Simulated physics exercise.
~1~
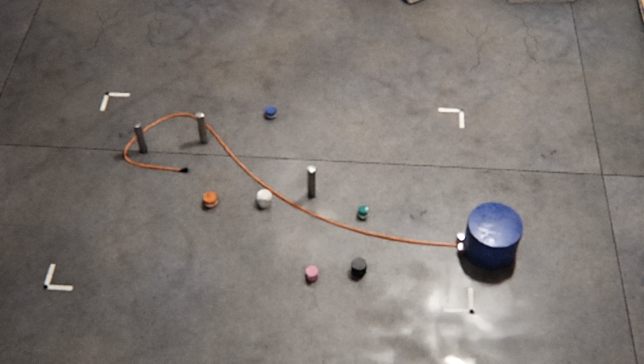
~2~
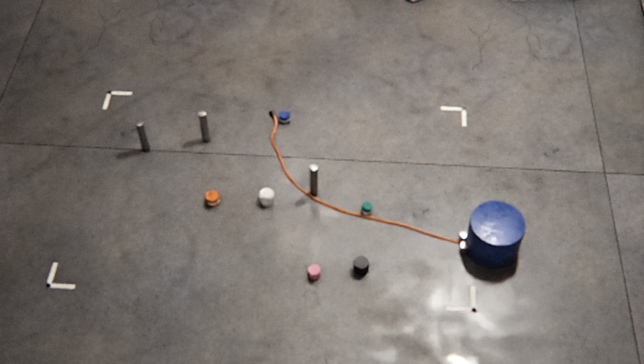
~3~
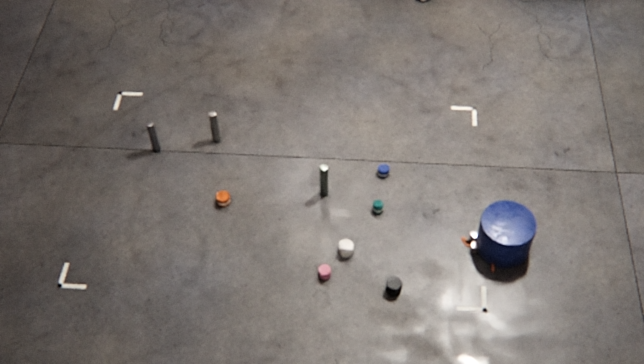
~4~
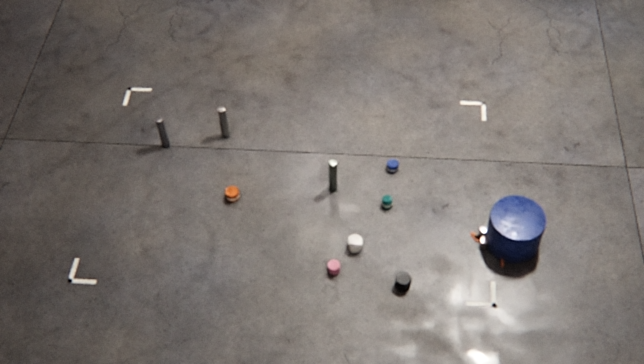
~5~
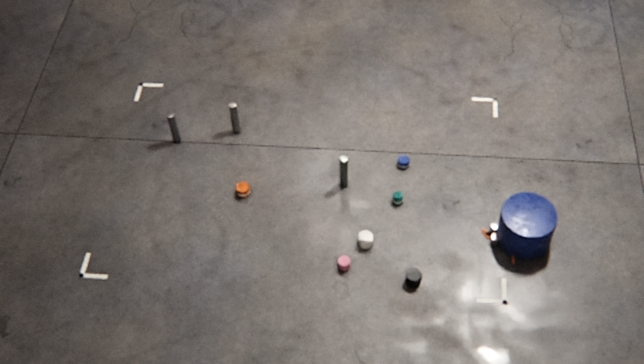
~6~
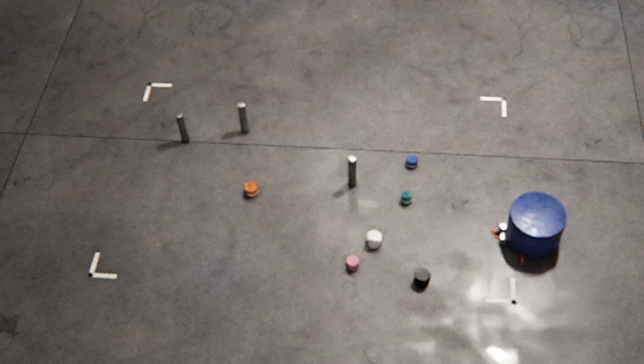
On a grey shop floor, an orange lead looped around bolted posts was pulled in toward a big blue reel until almost none showed, shifting the blue tin, white jar and black tub right and downward, while the orange canister and pink tub stayed put.
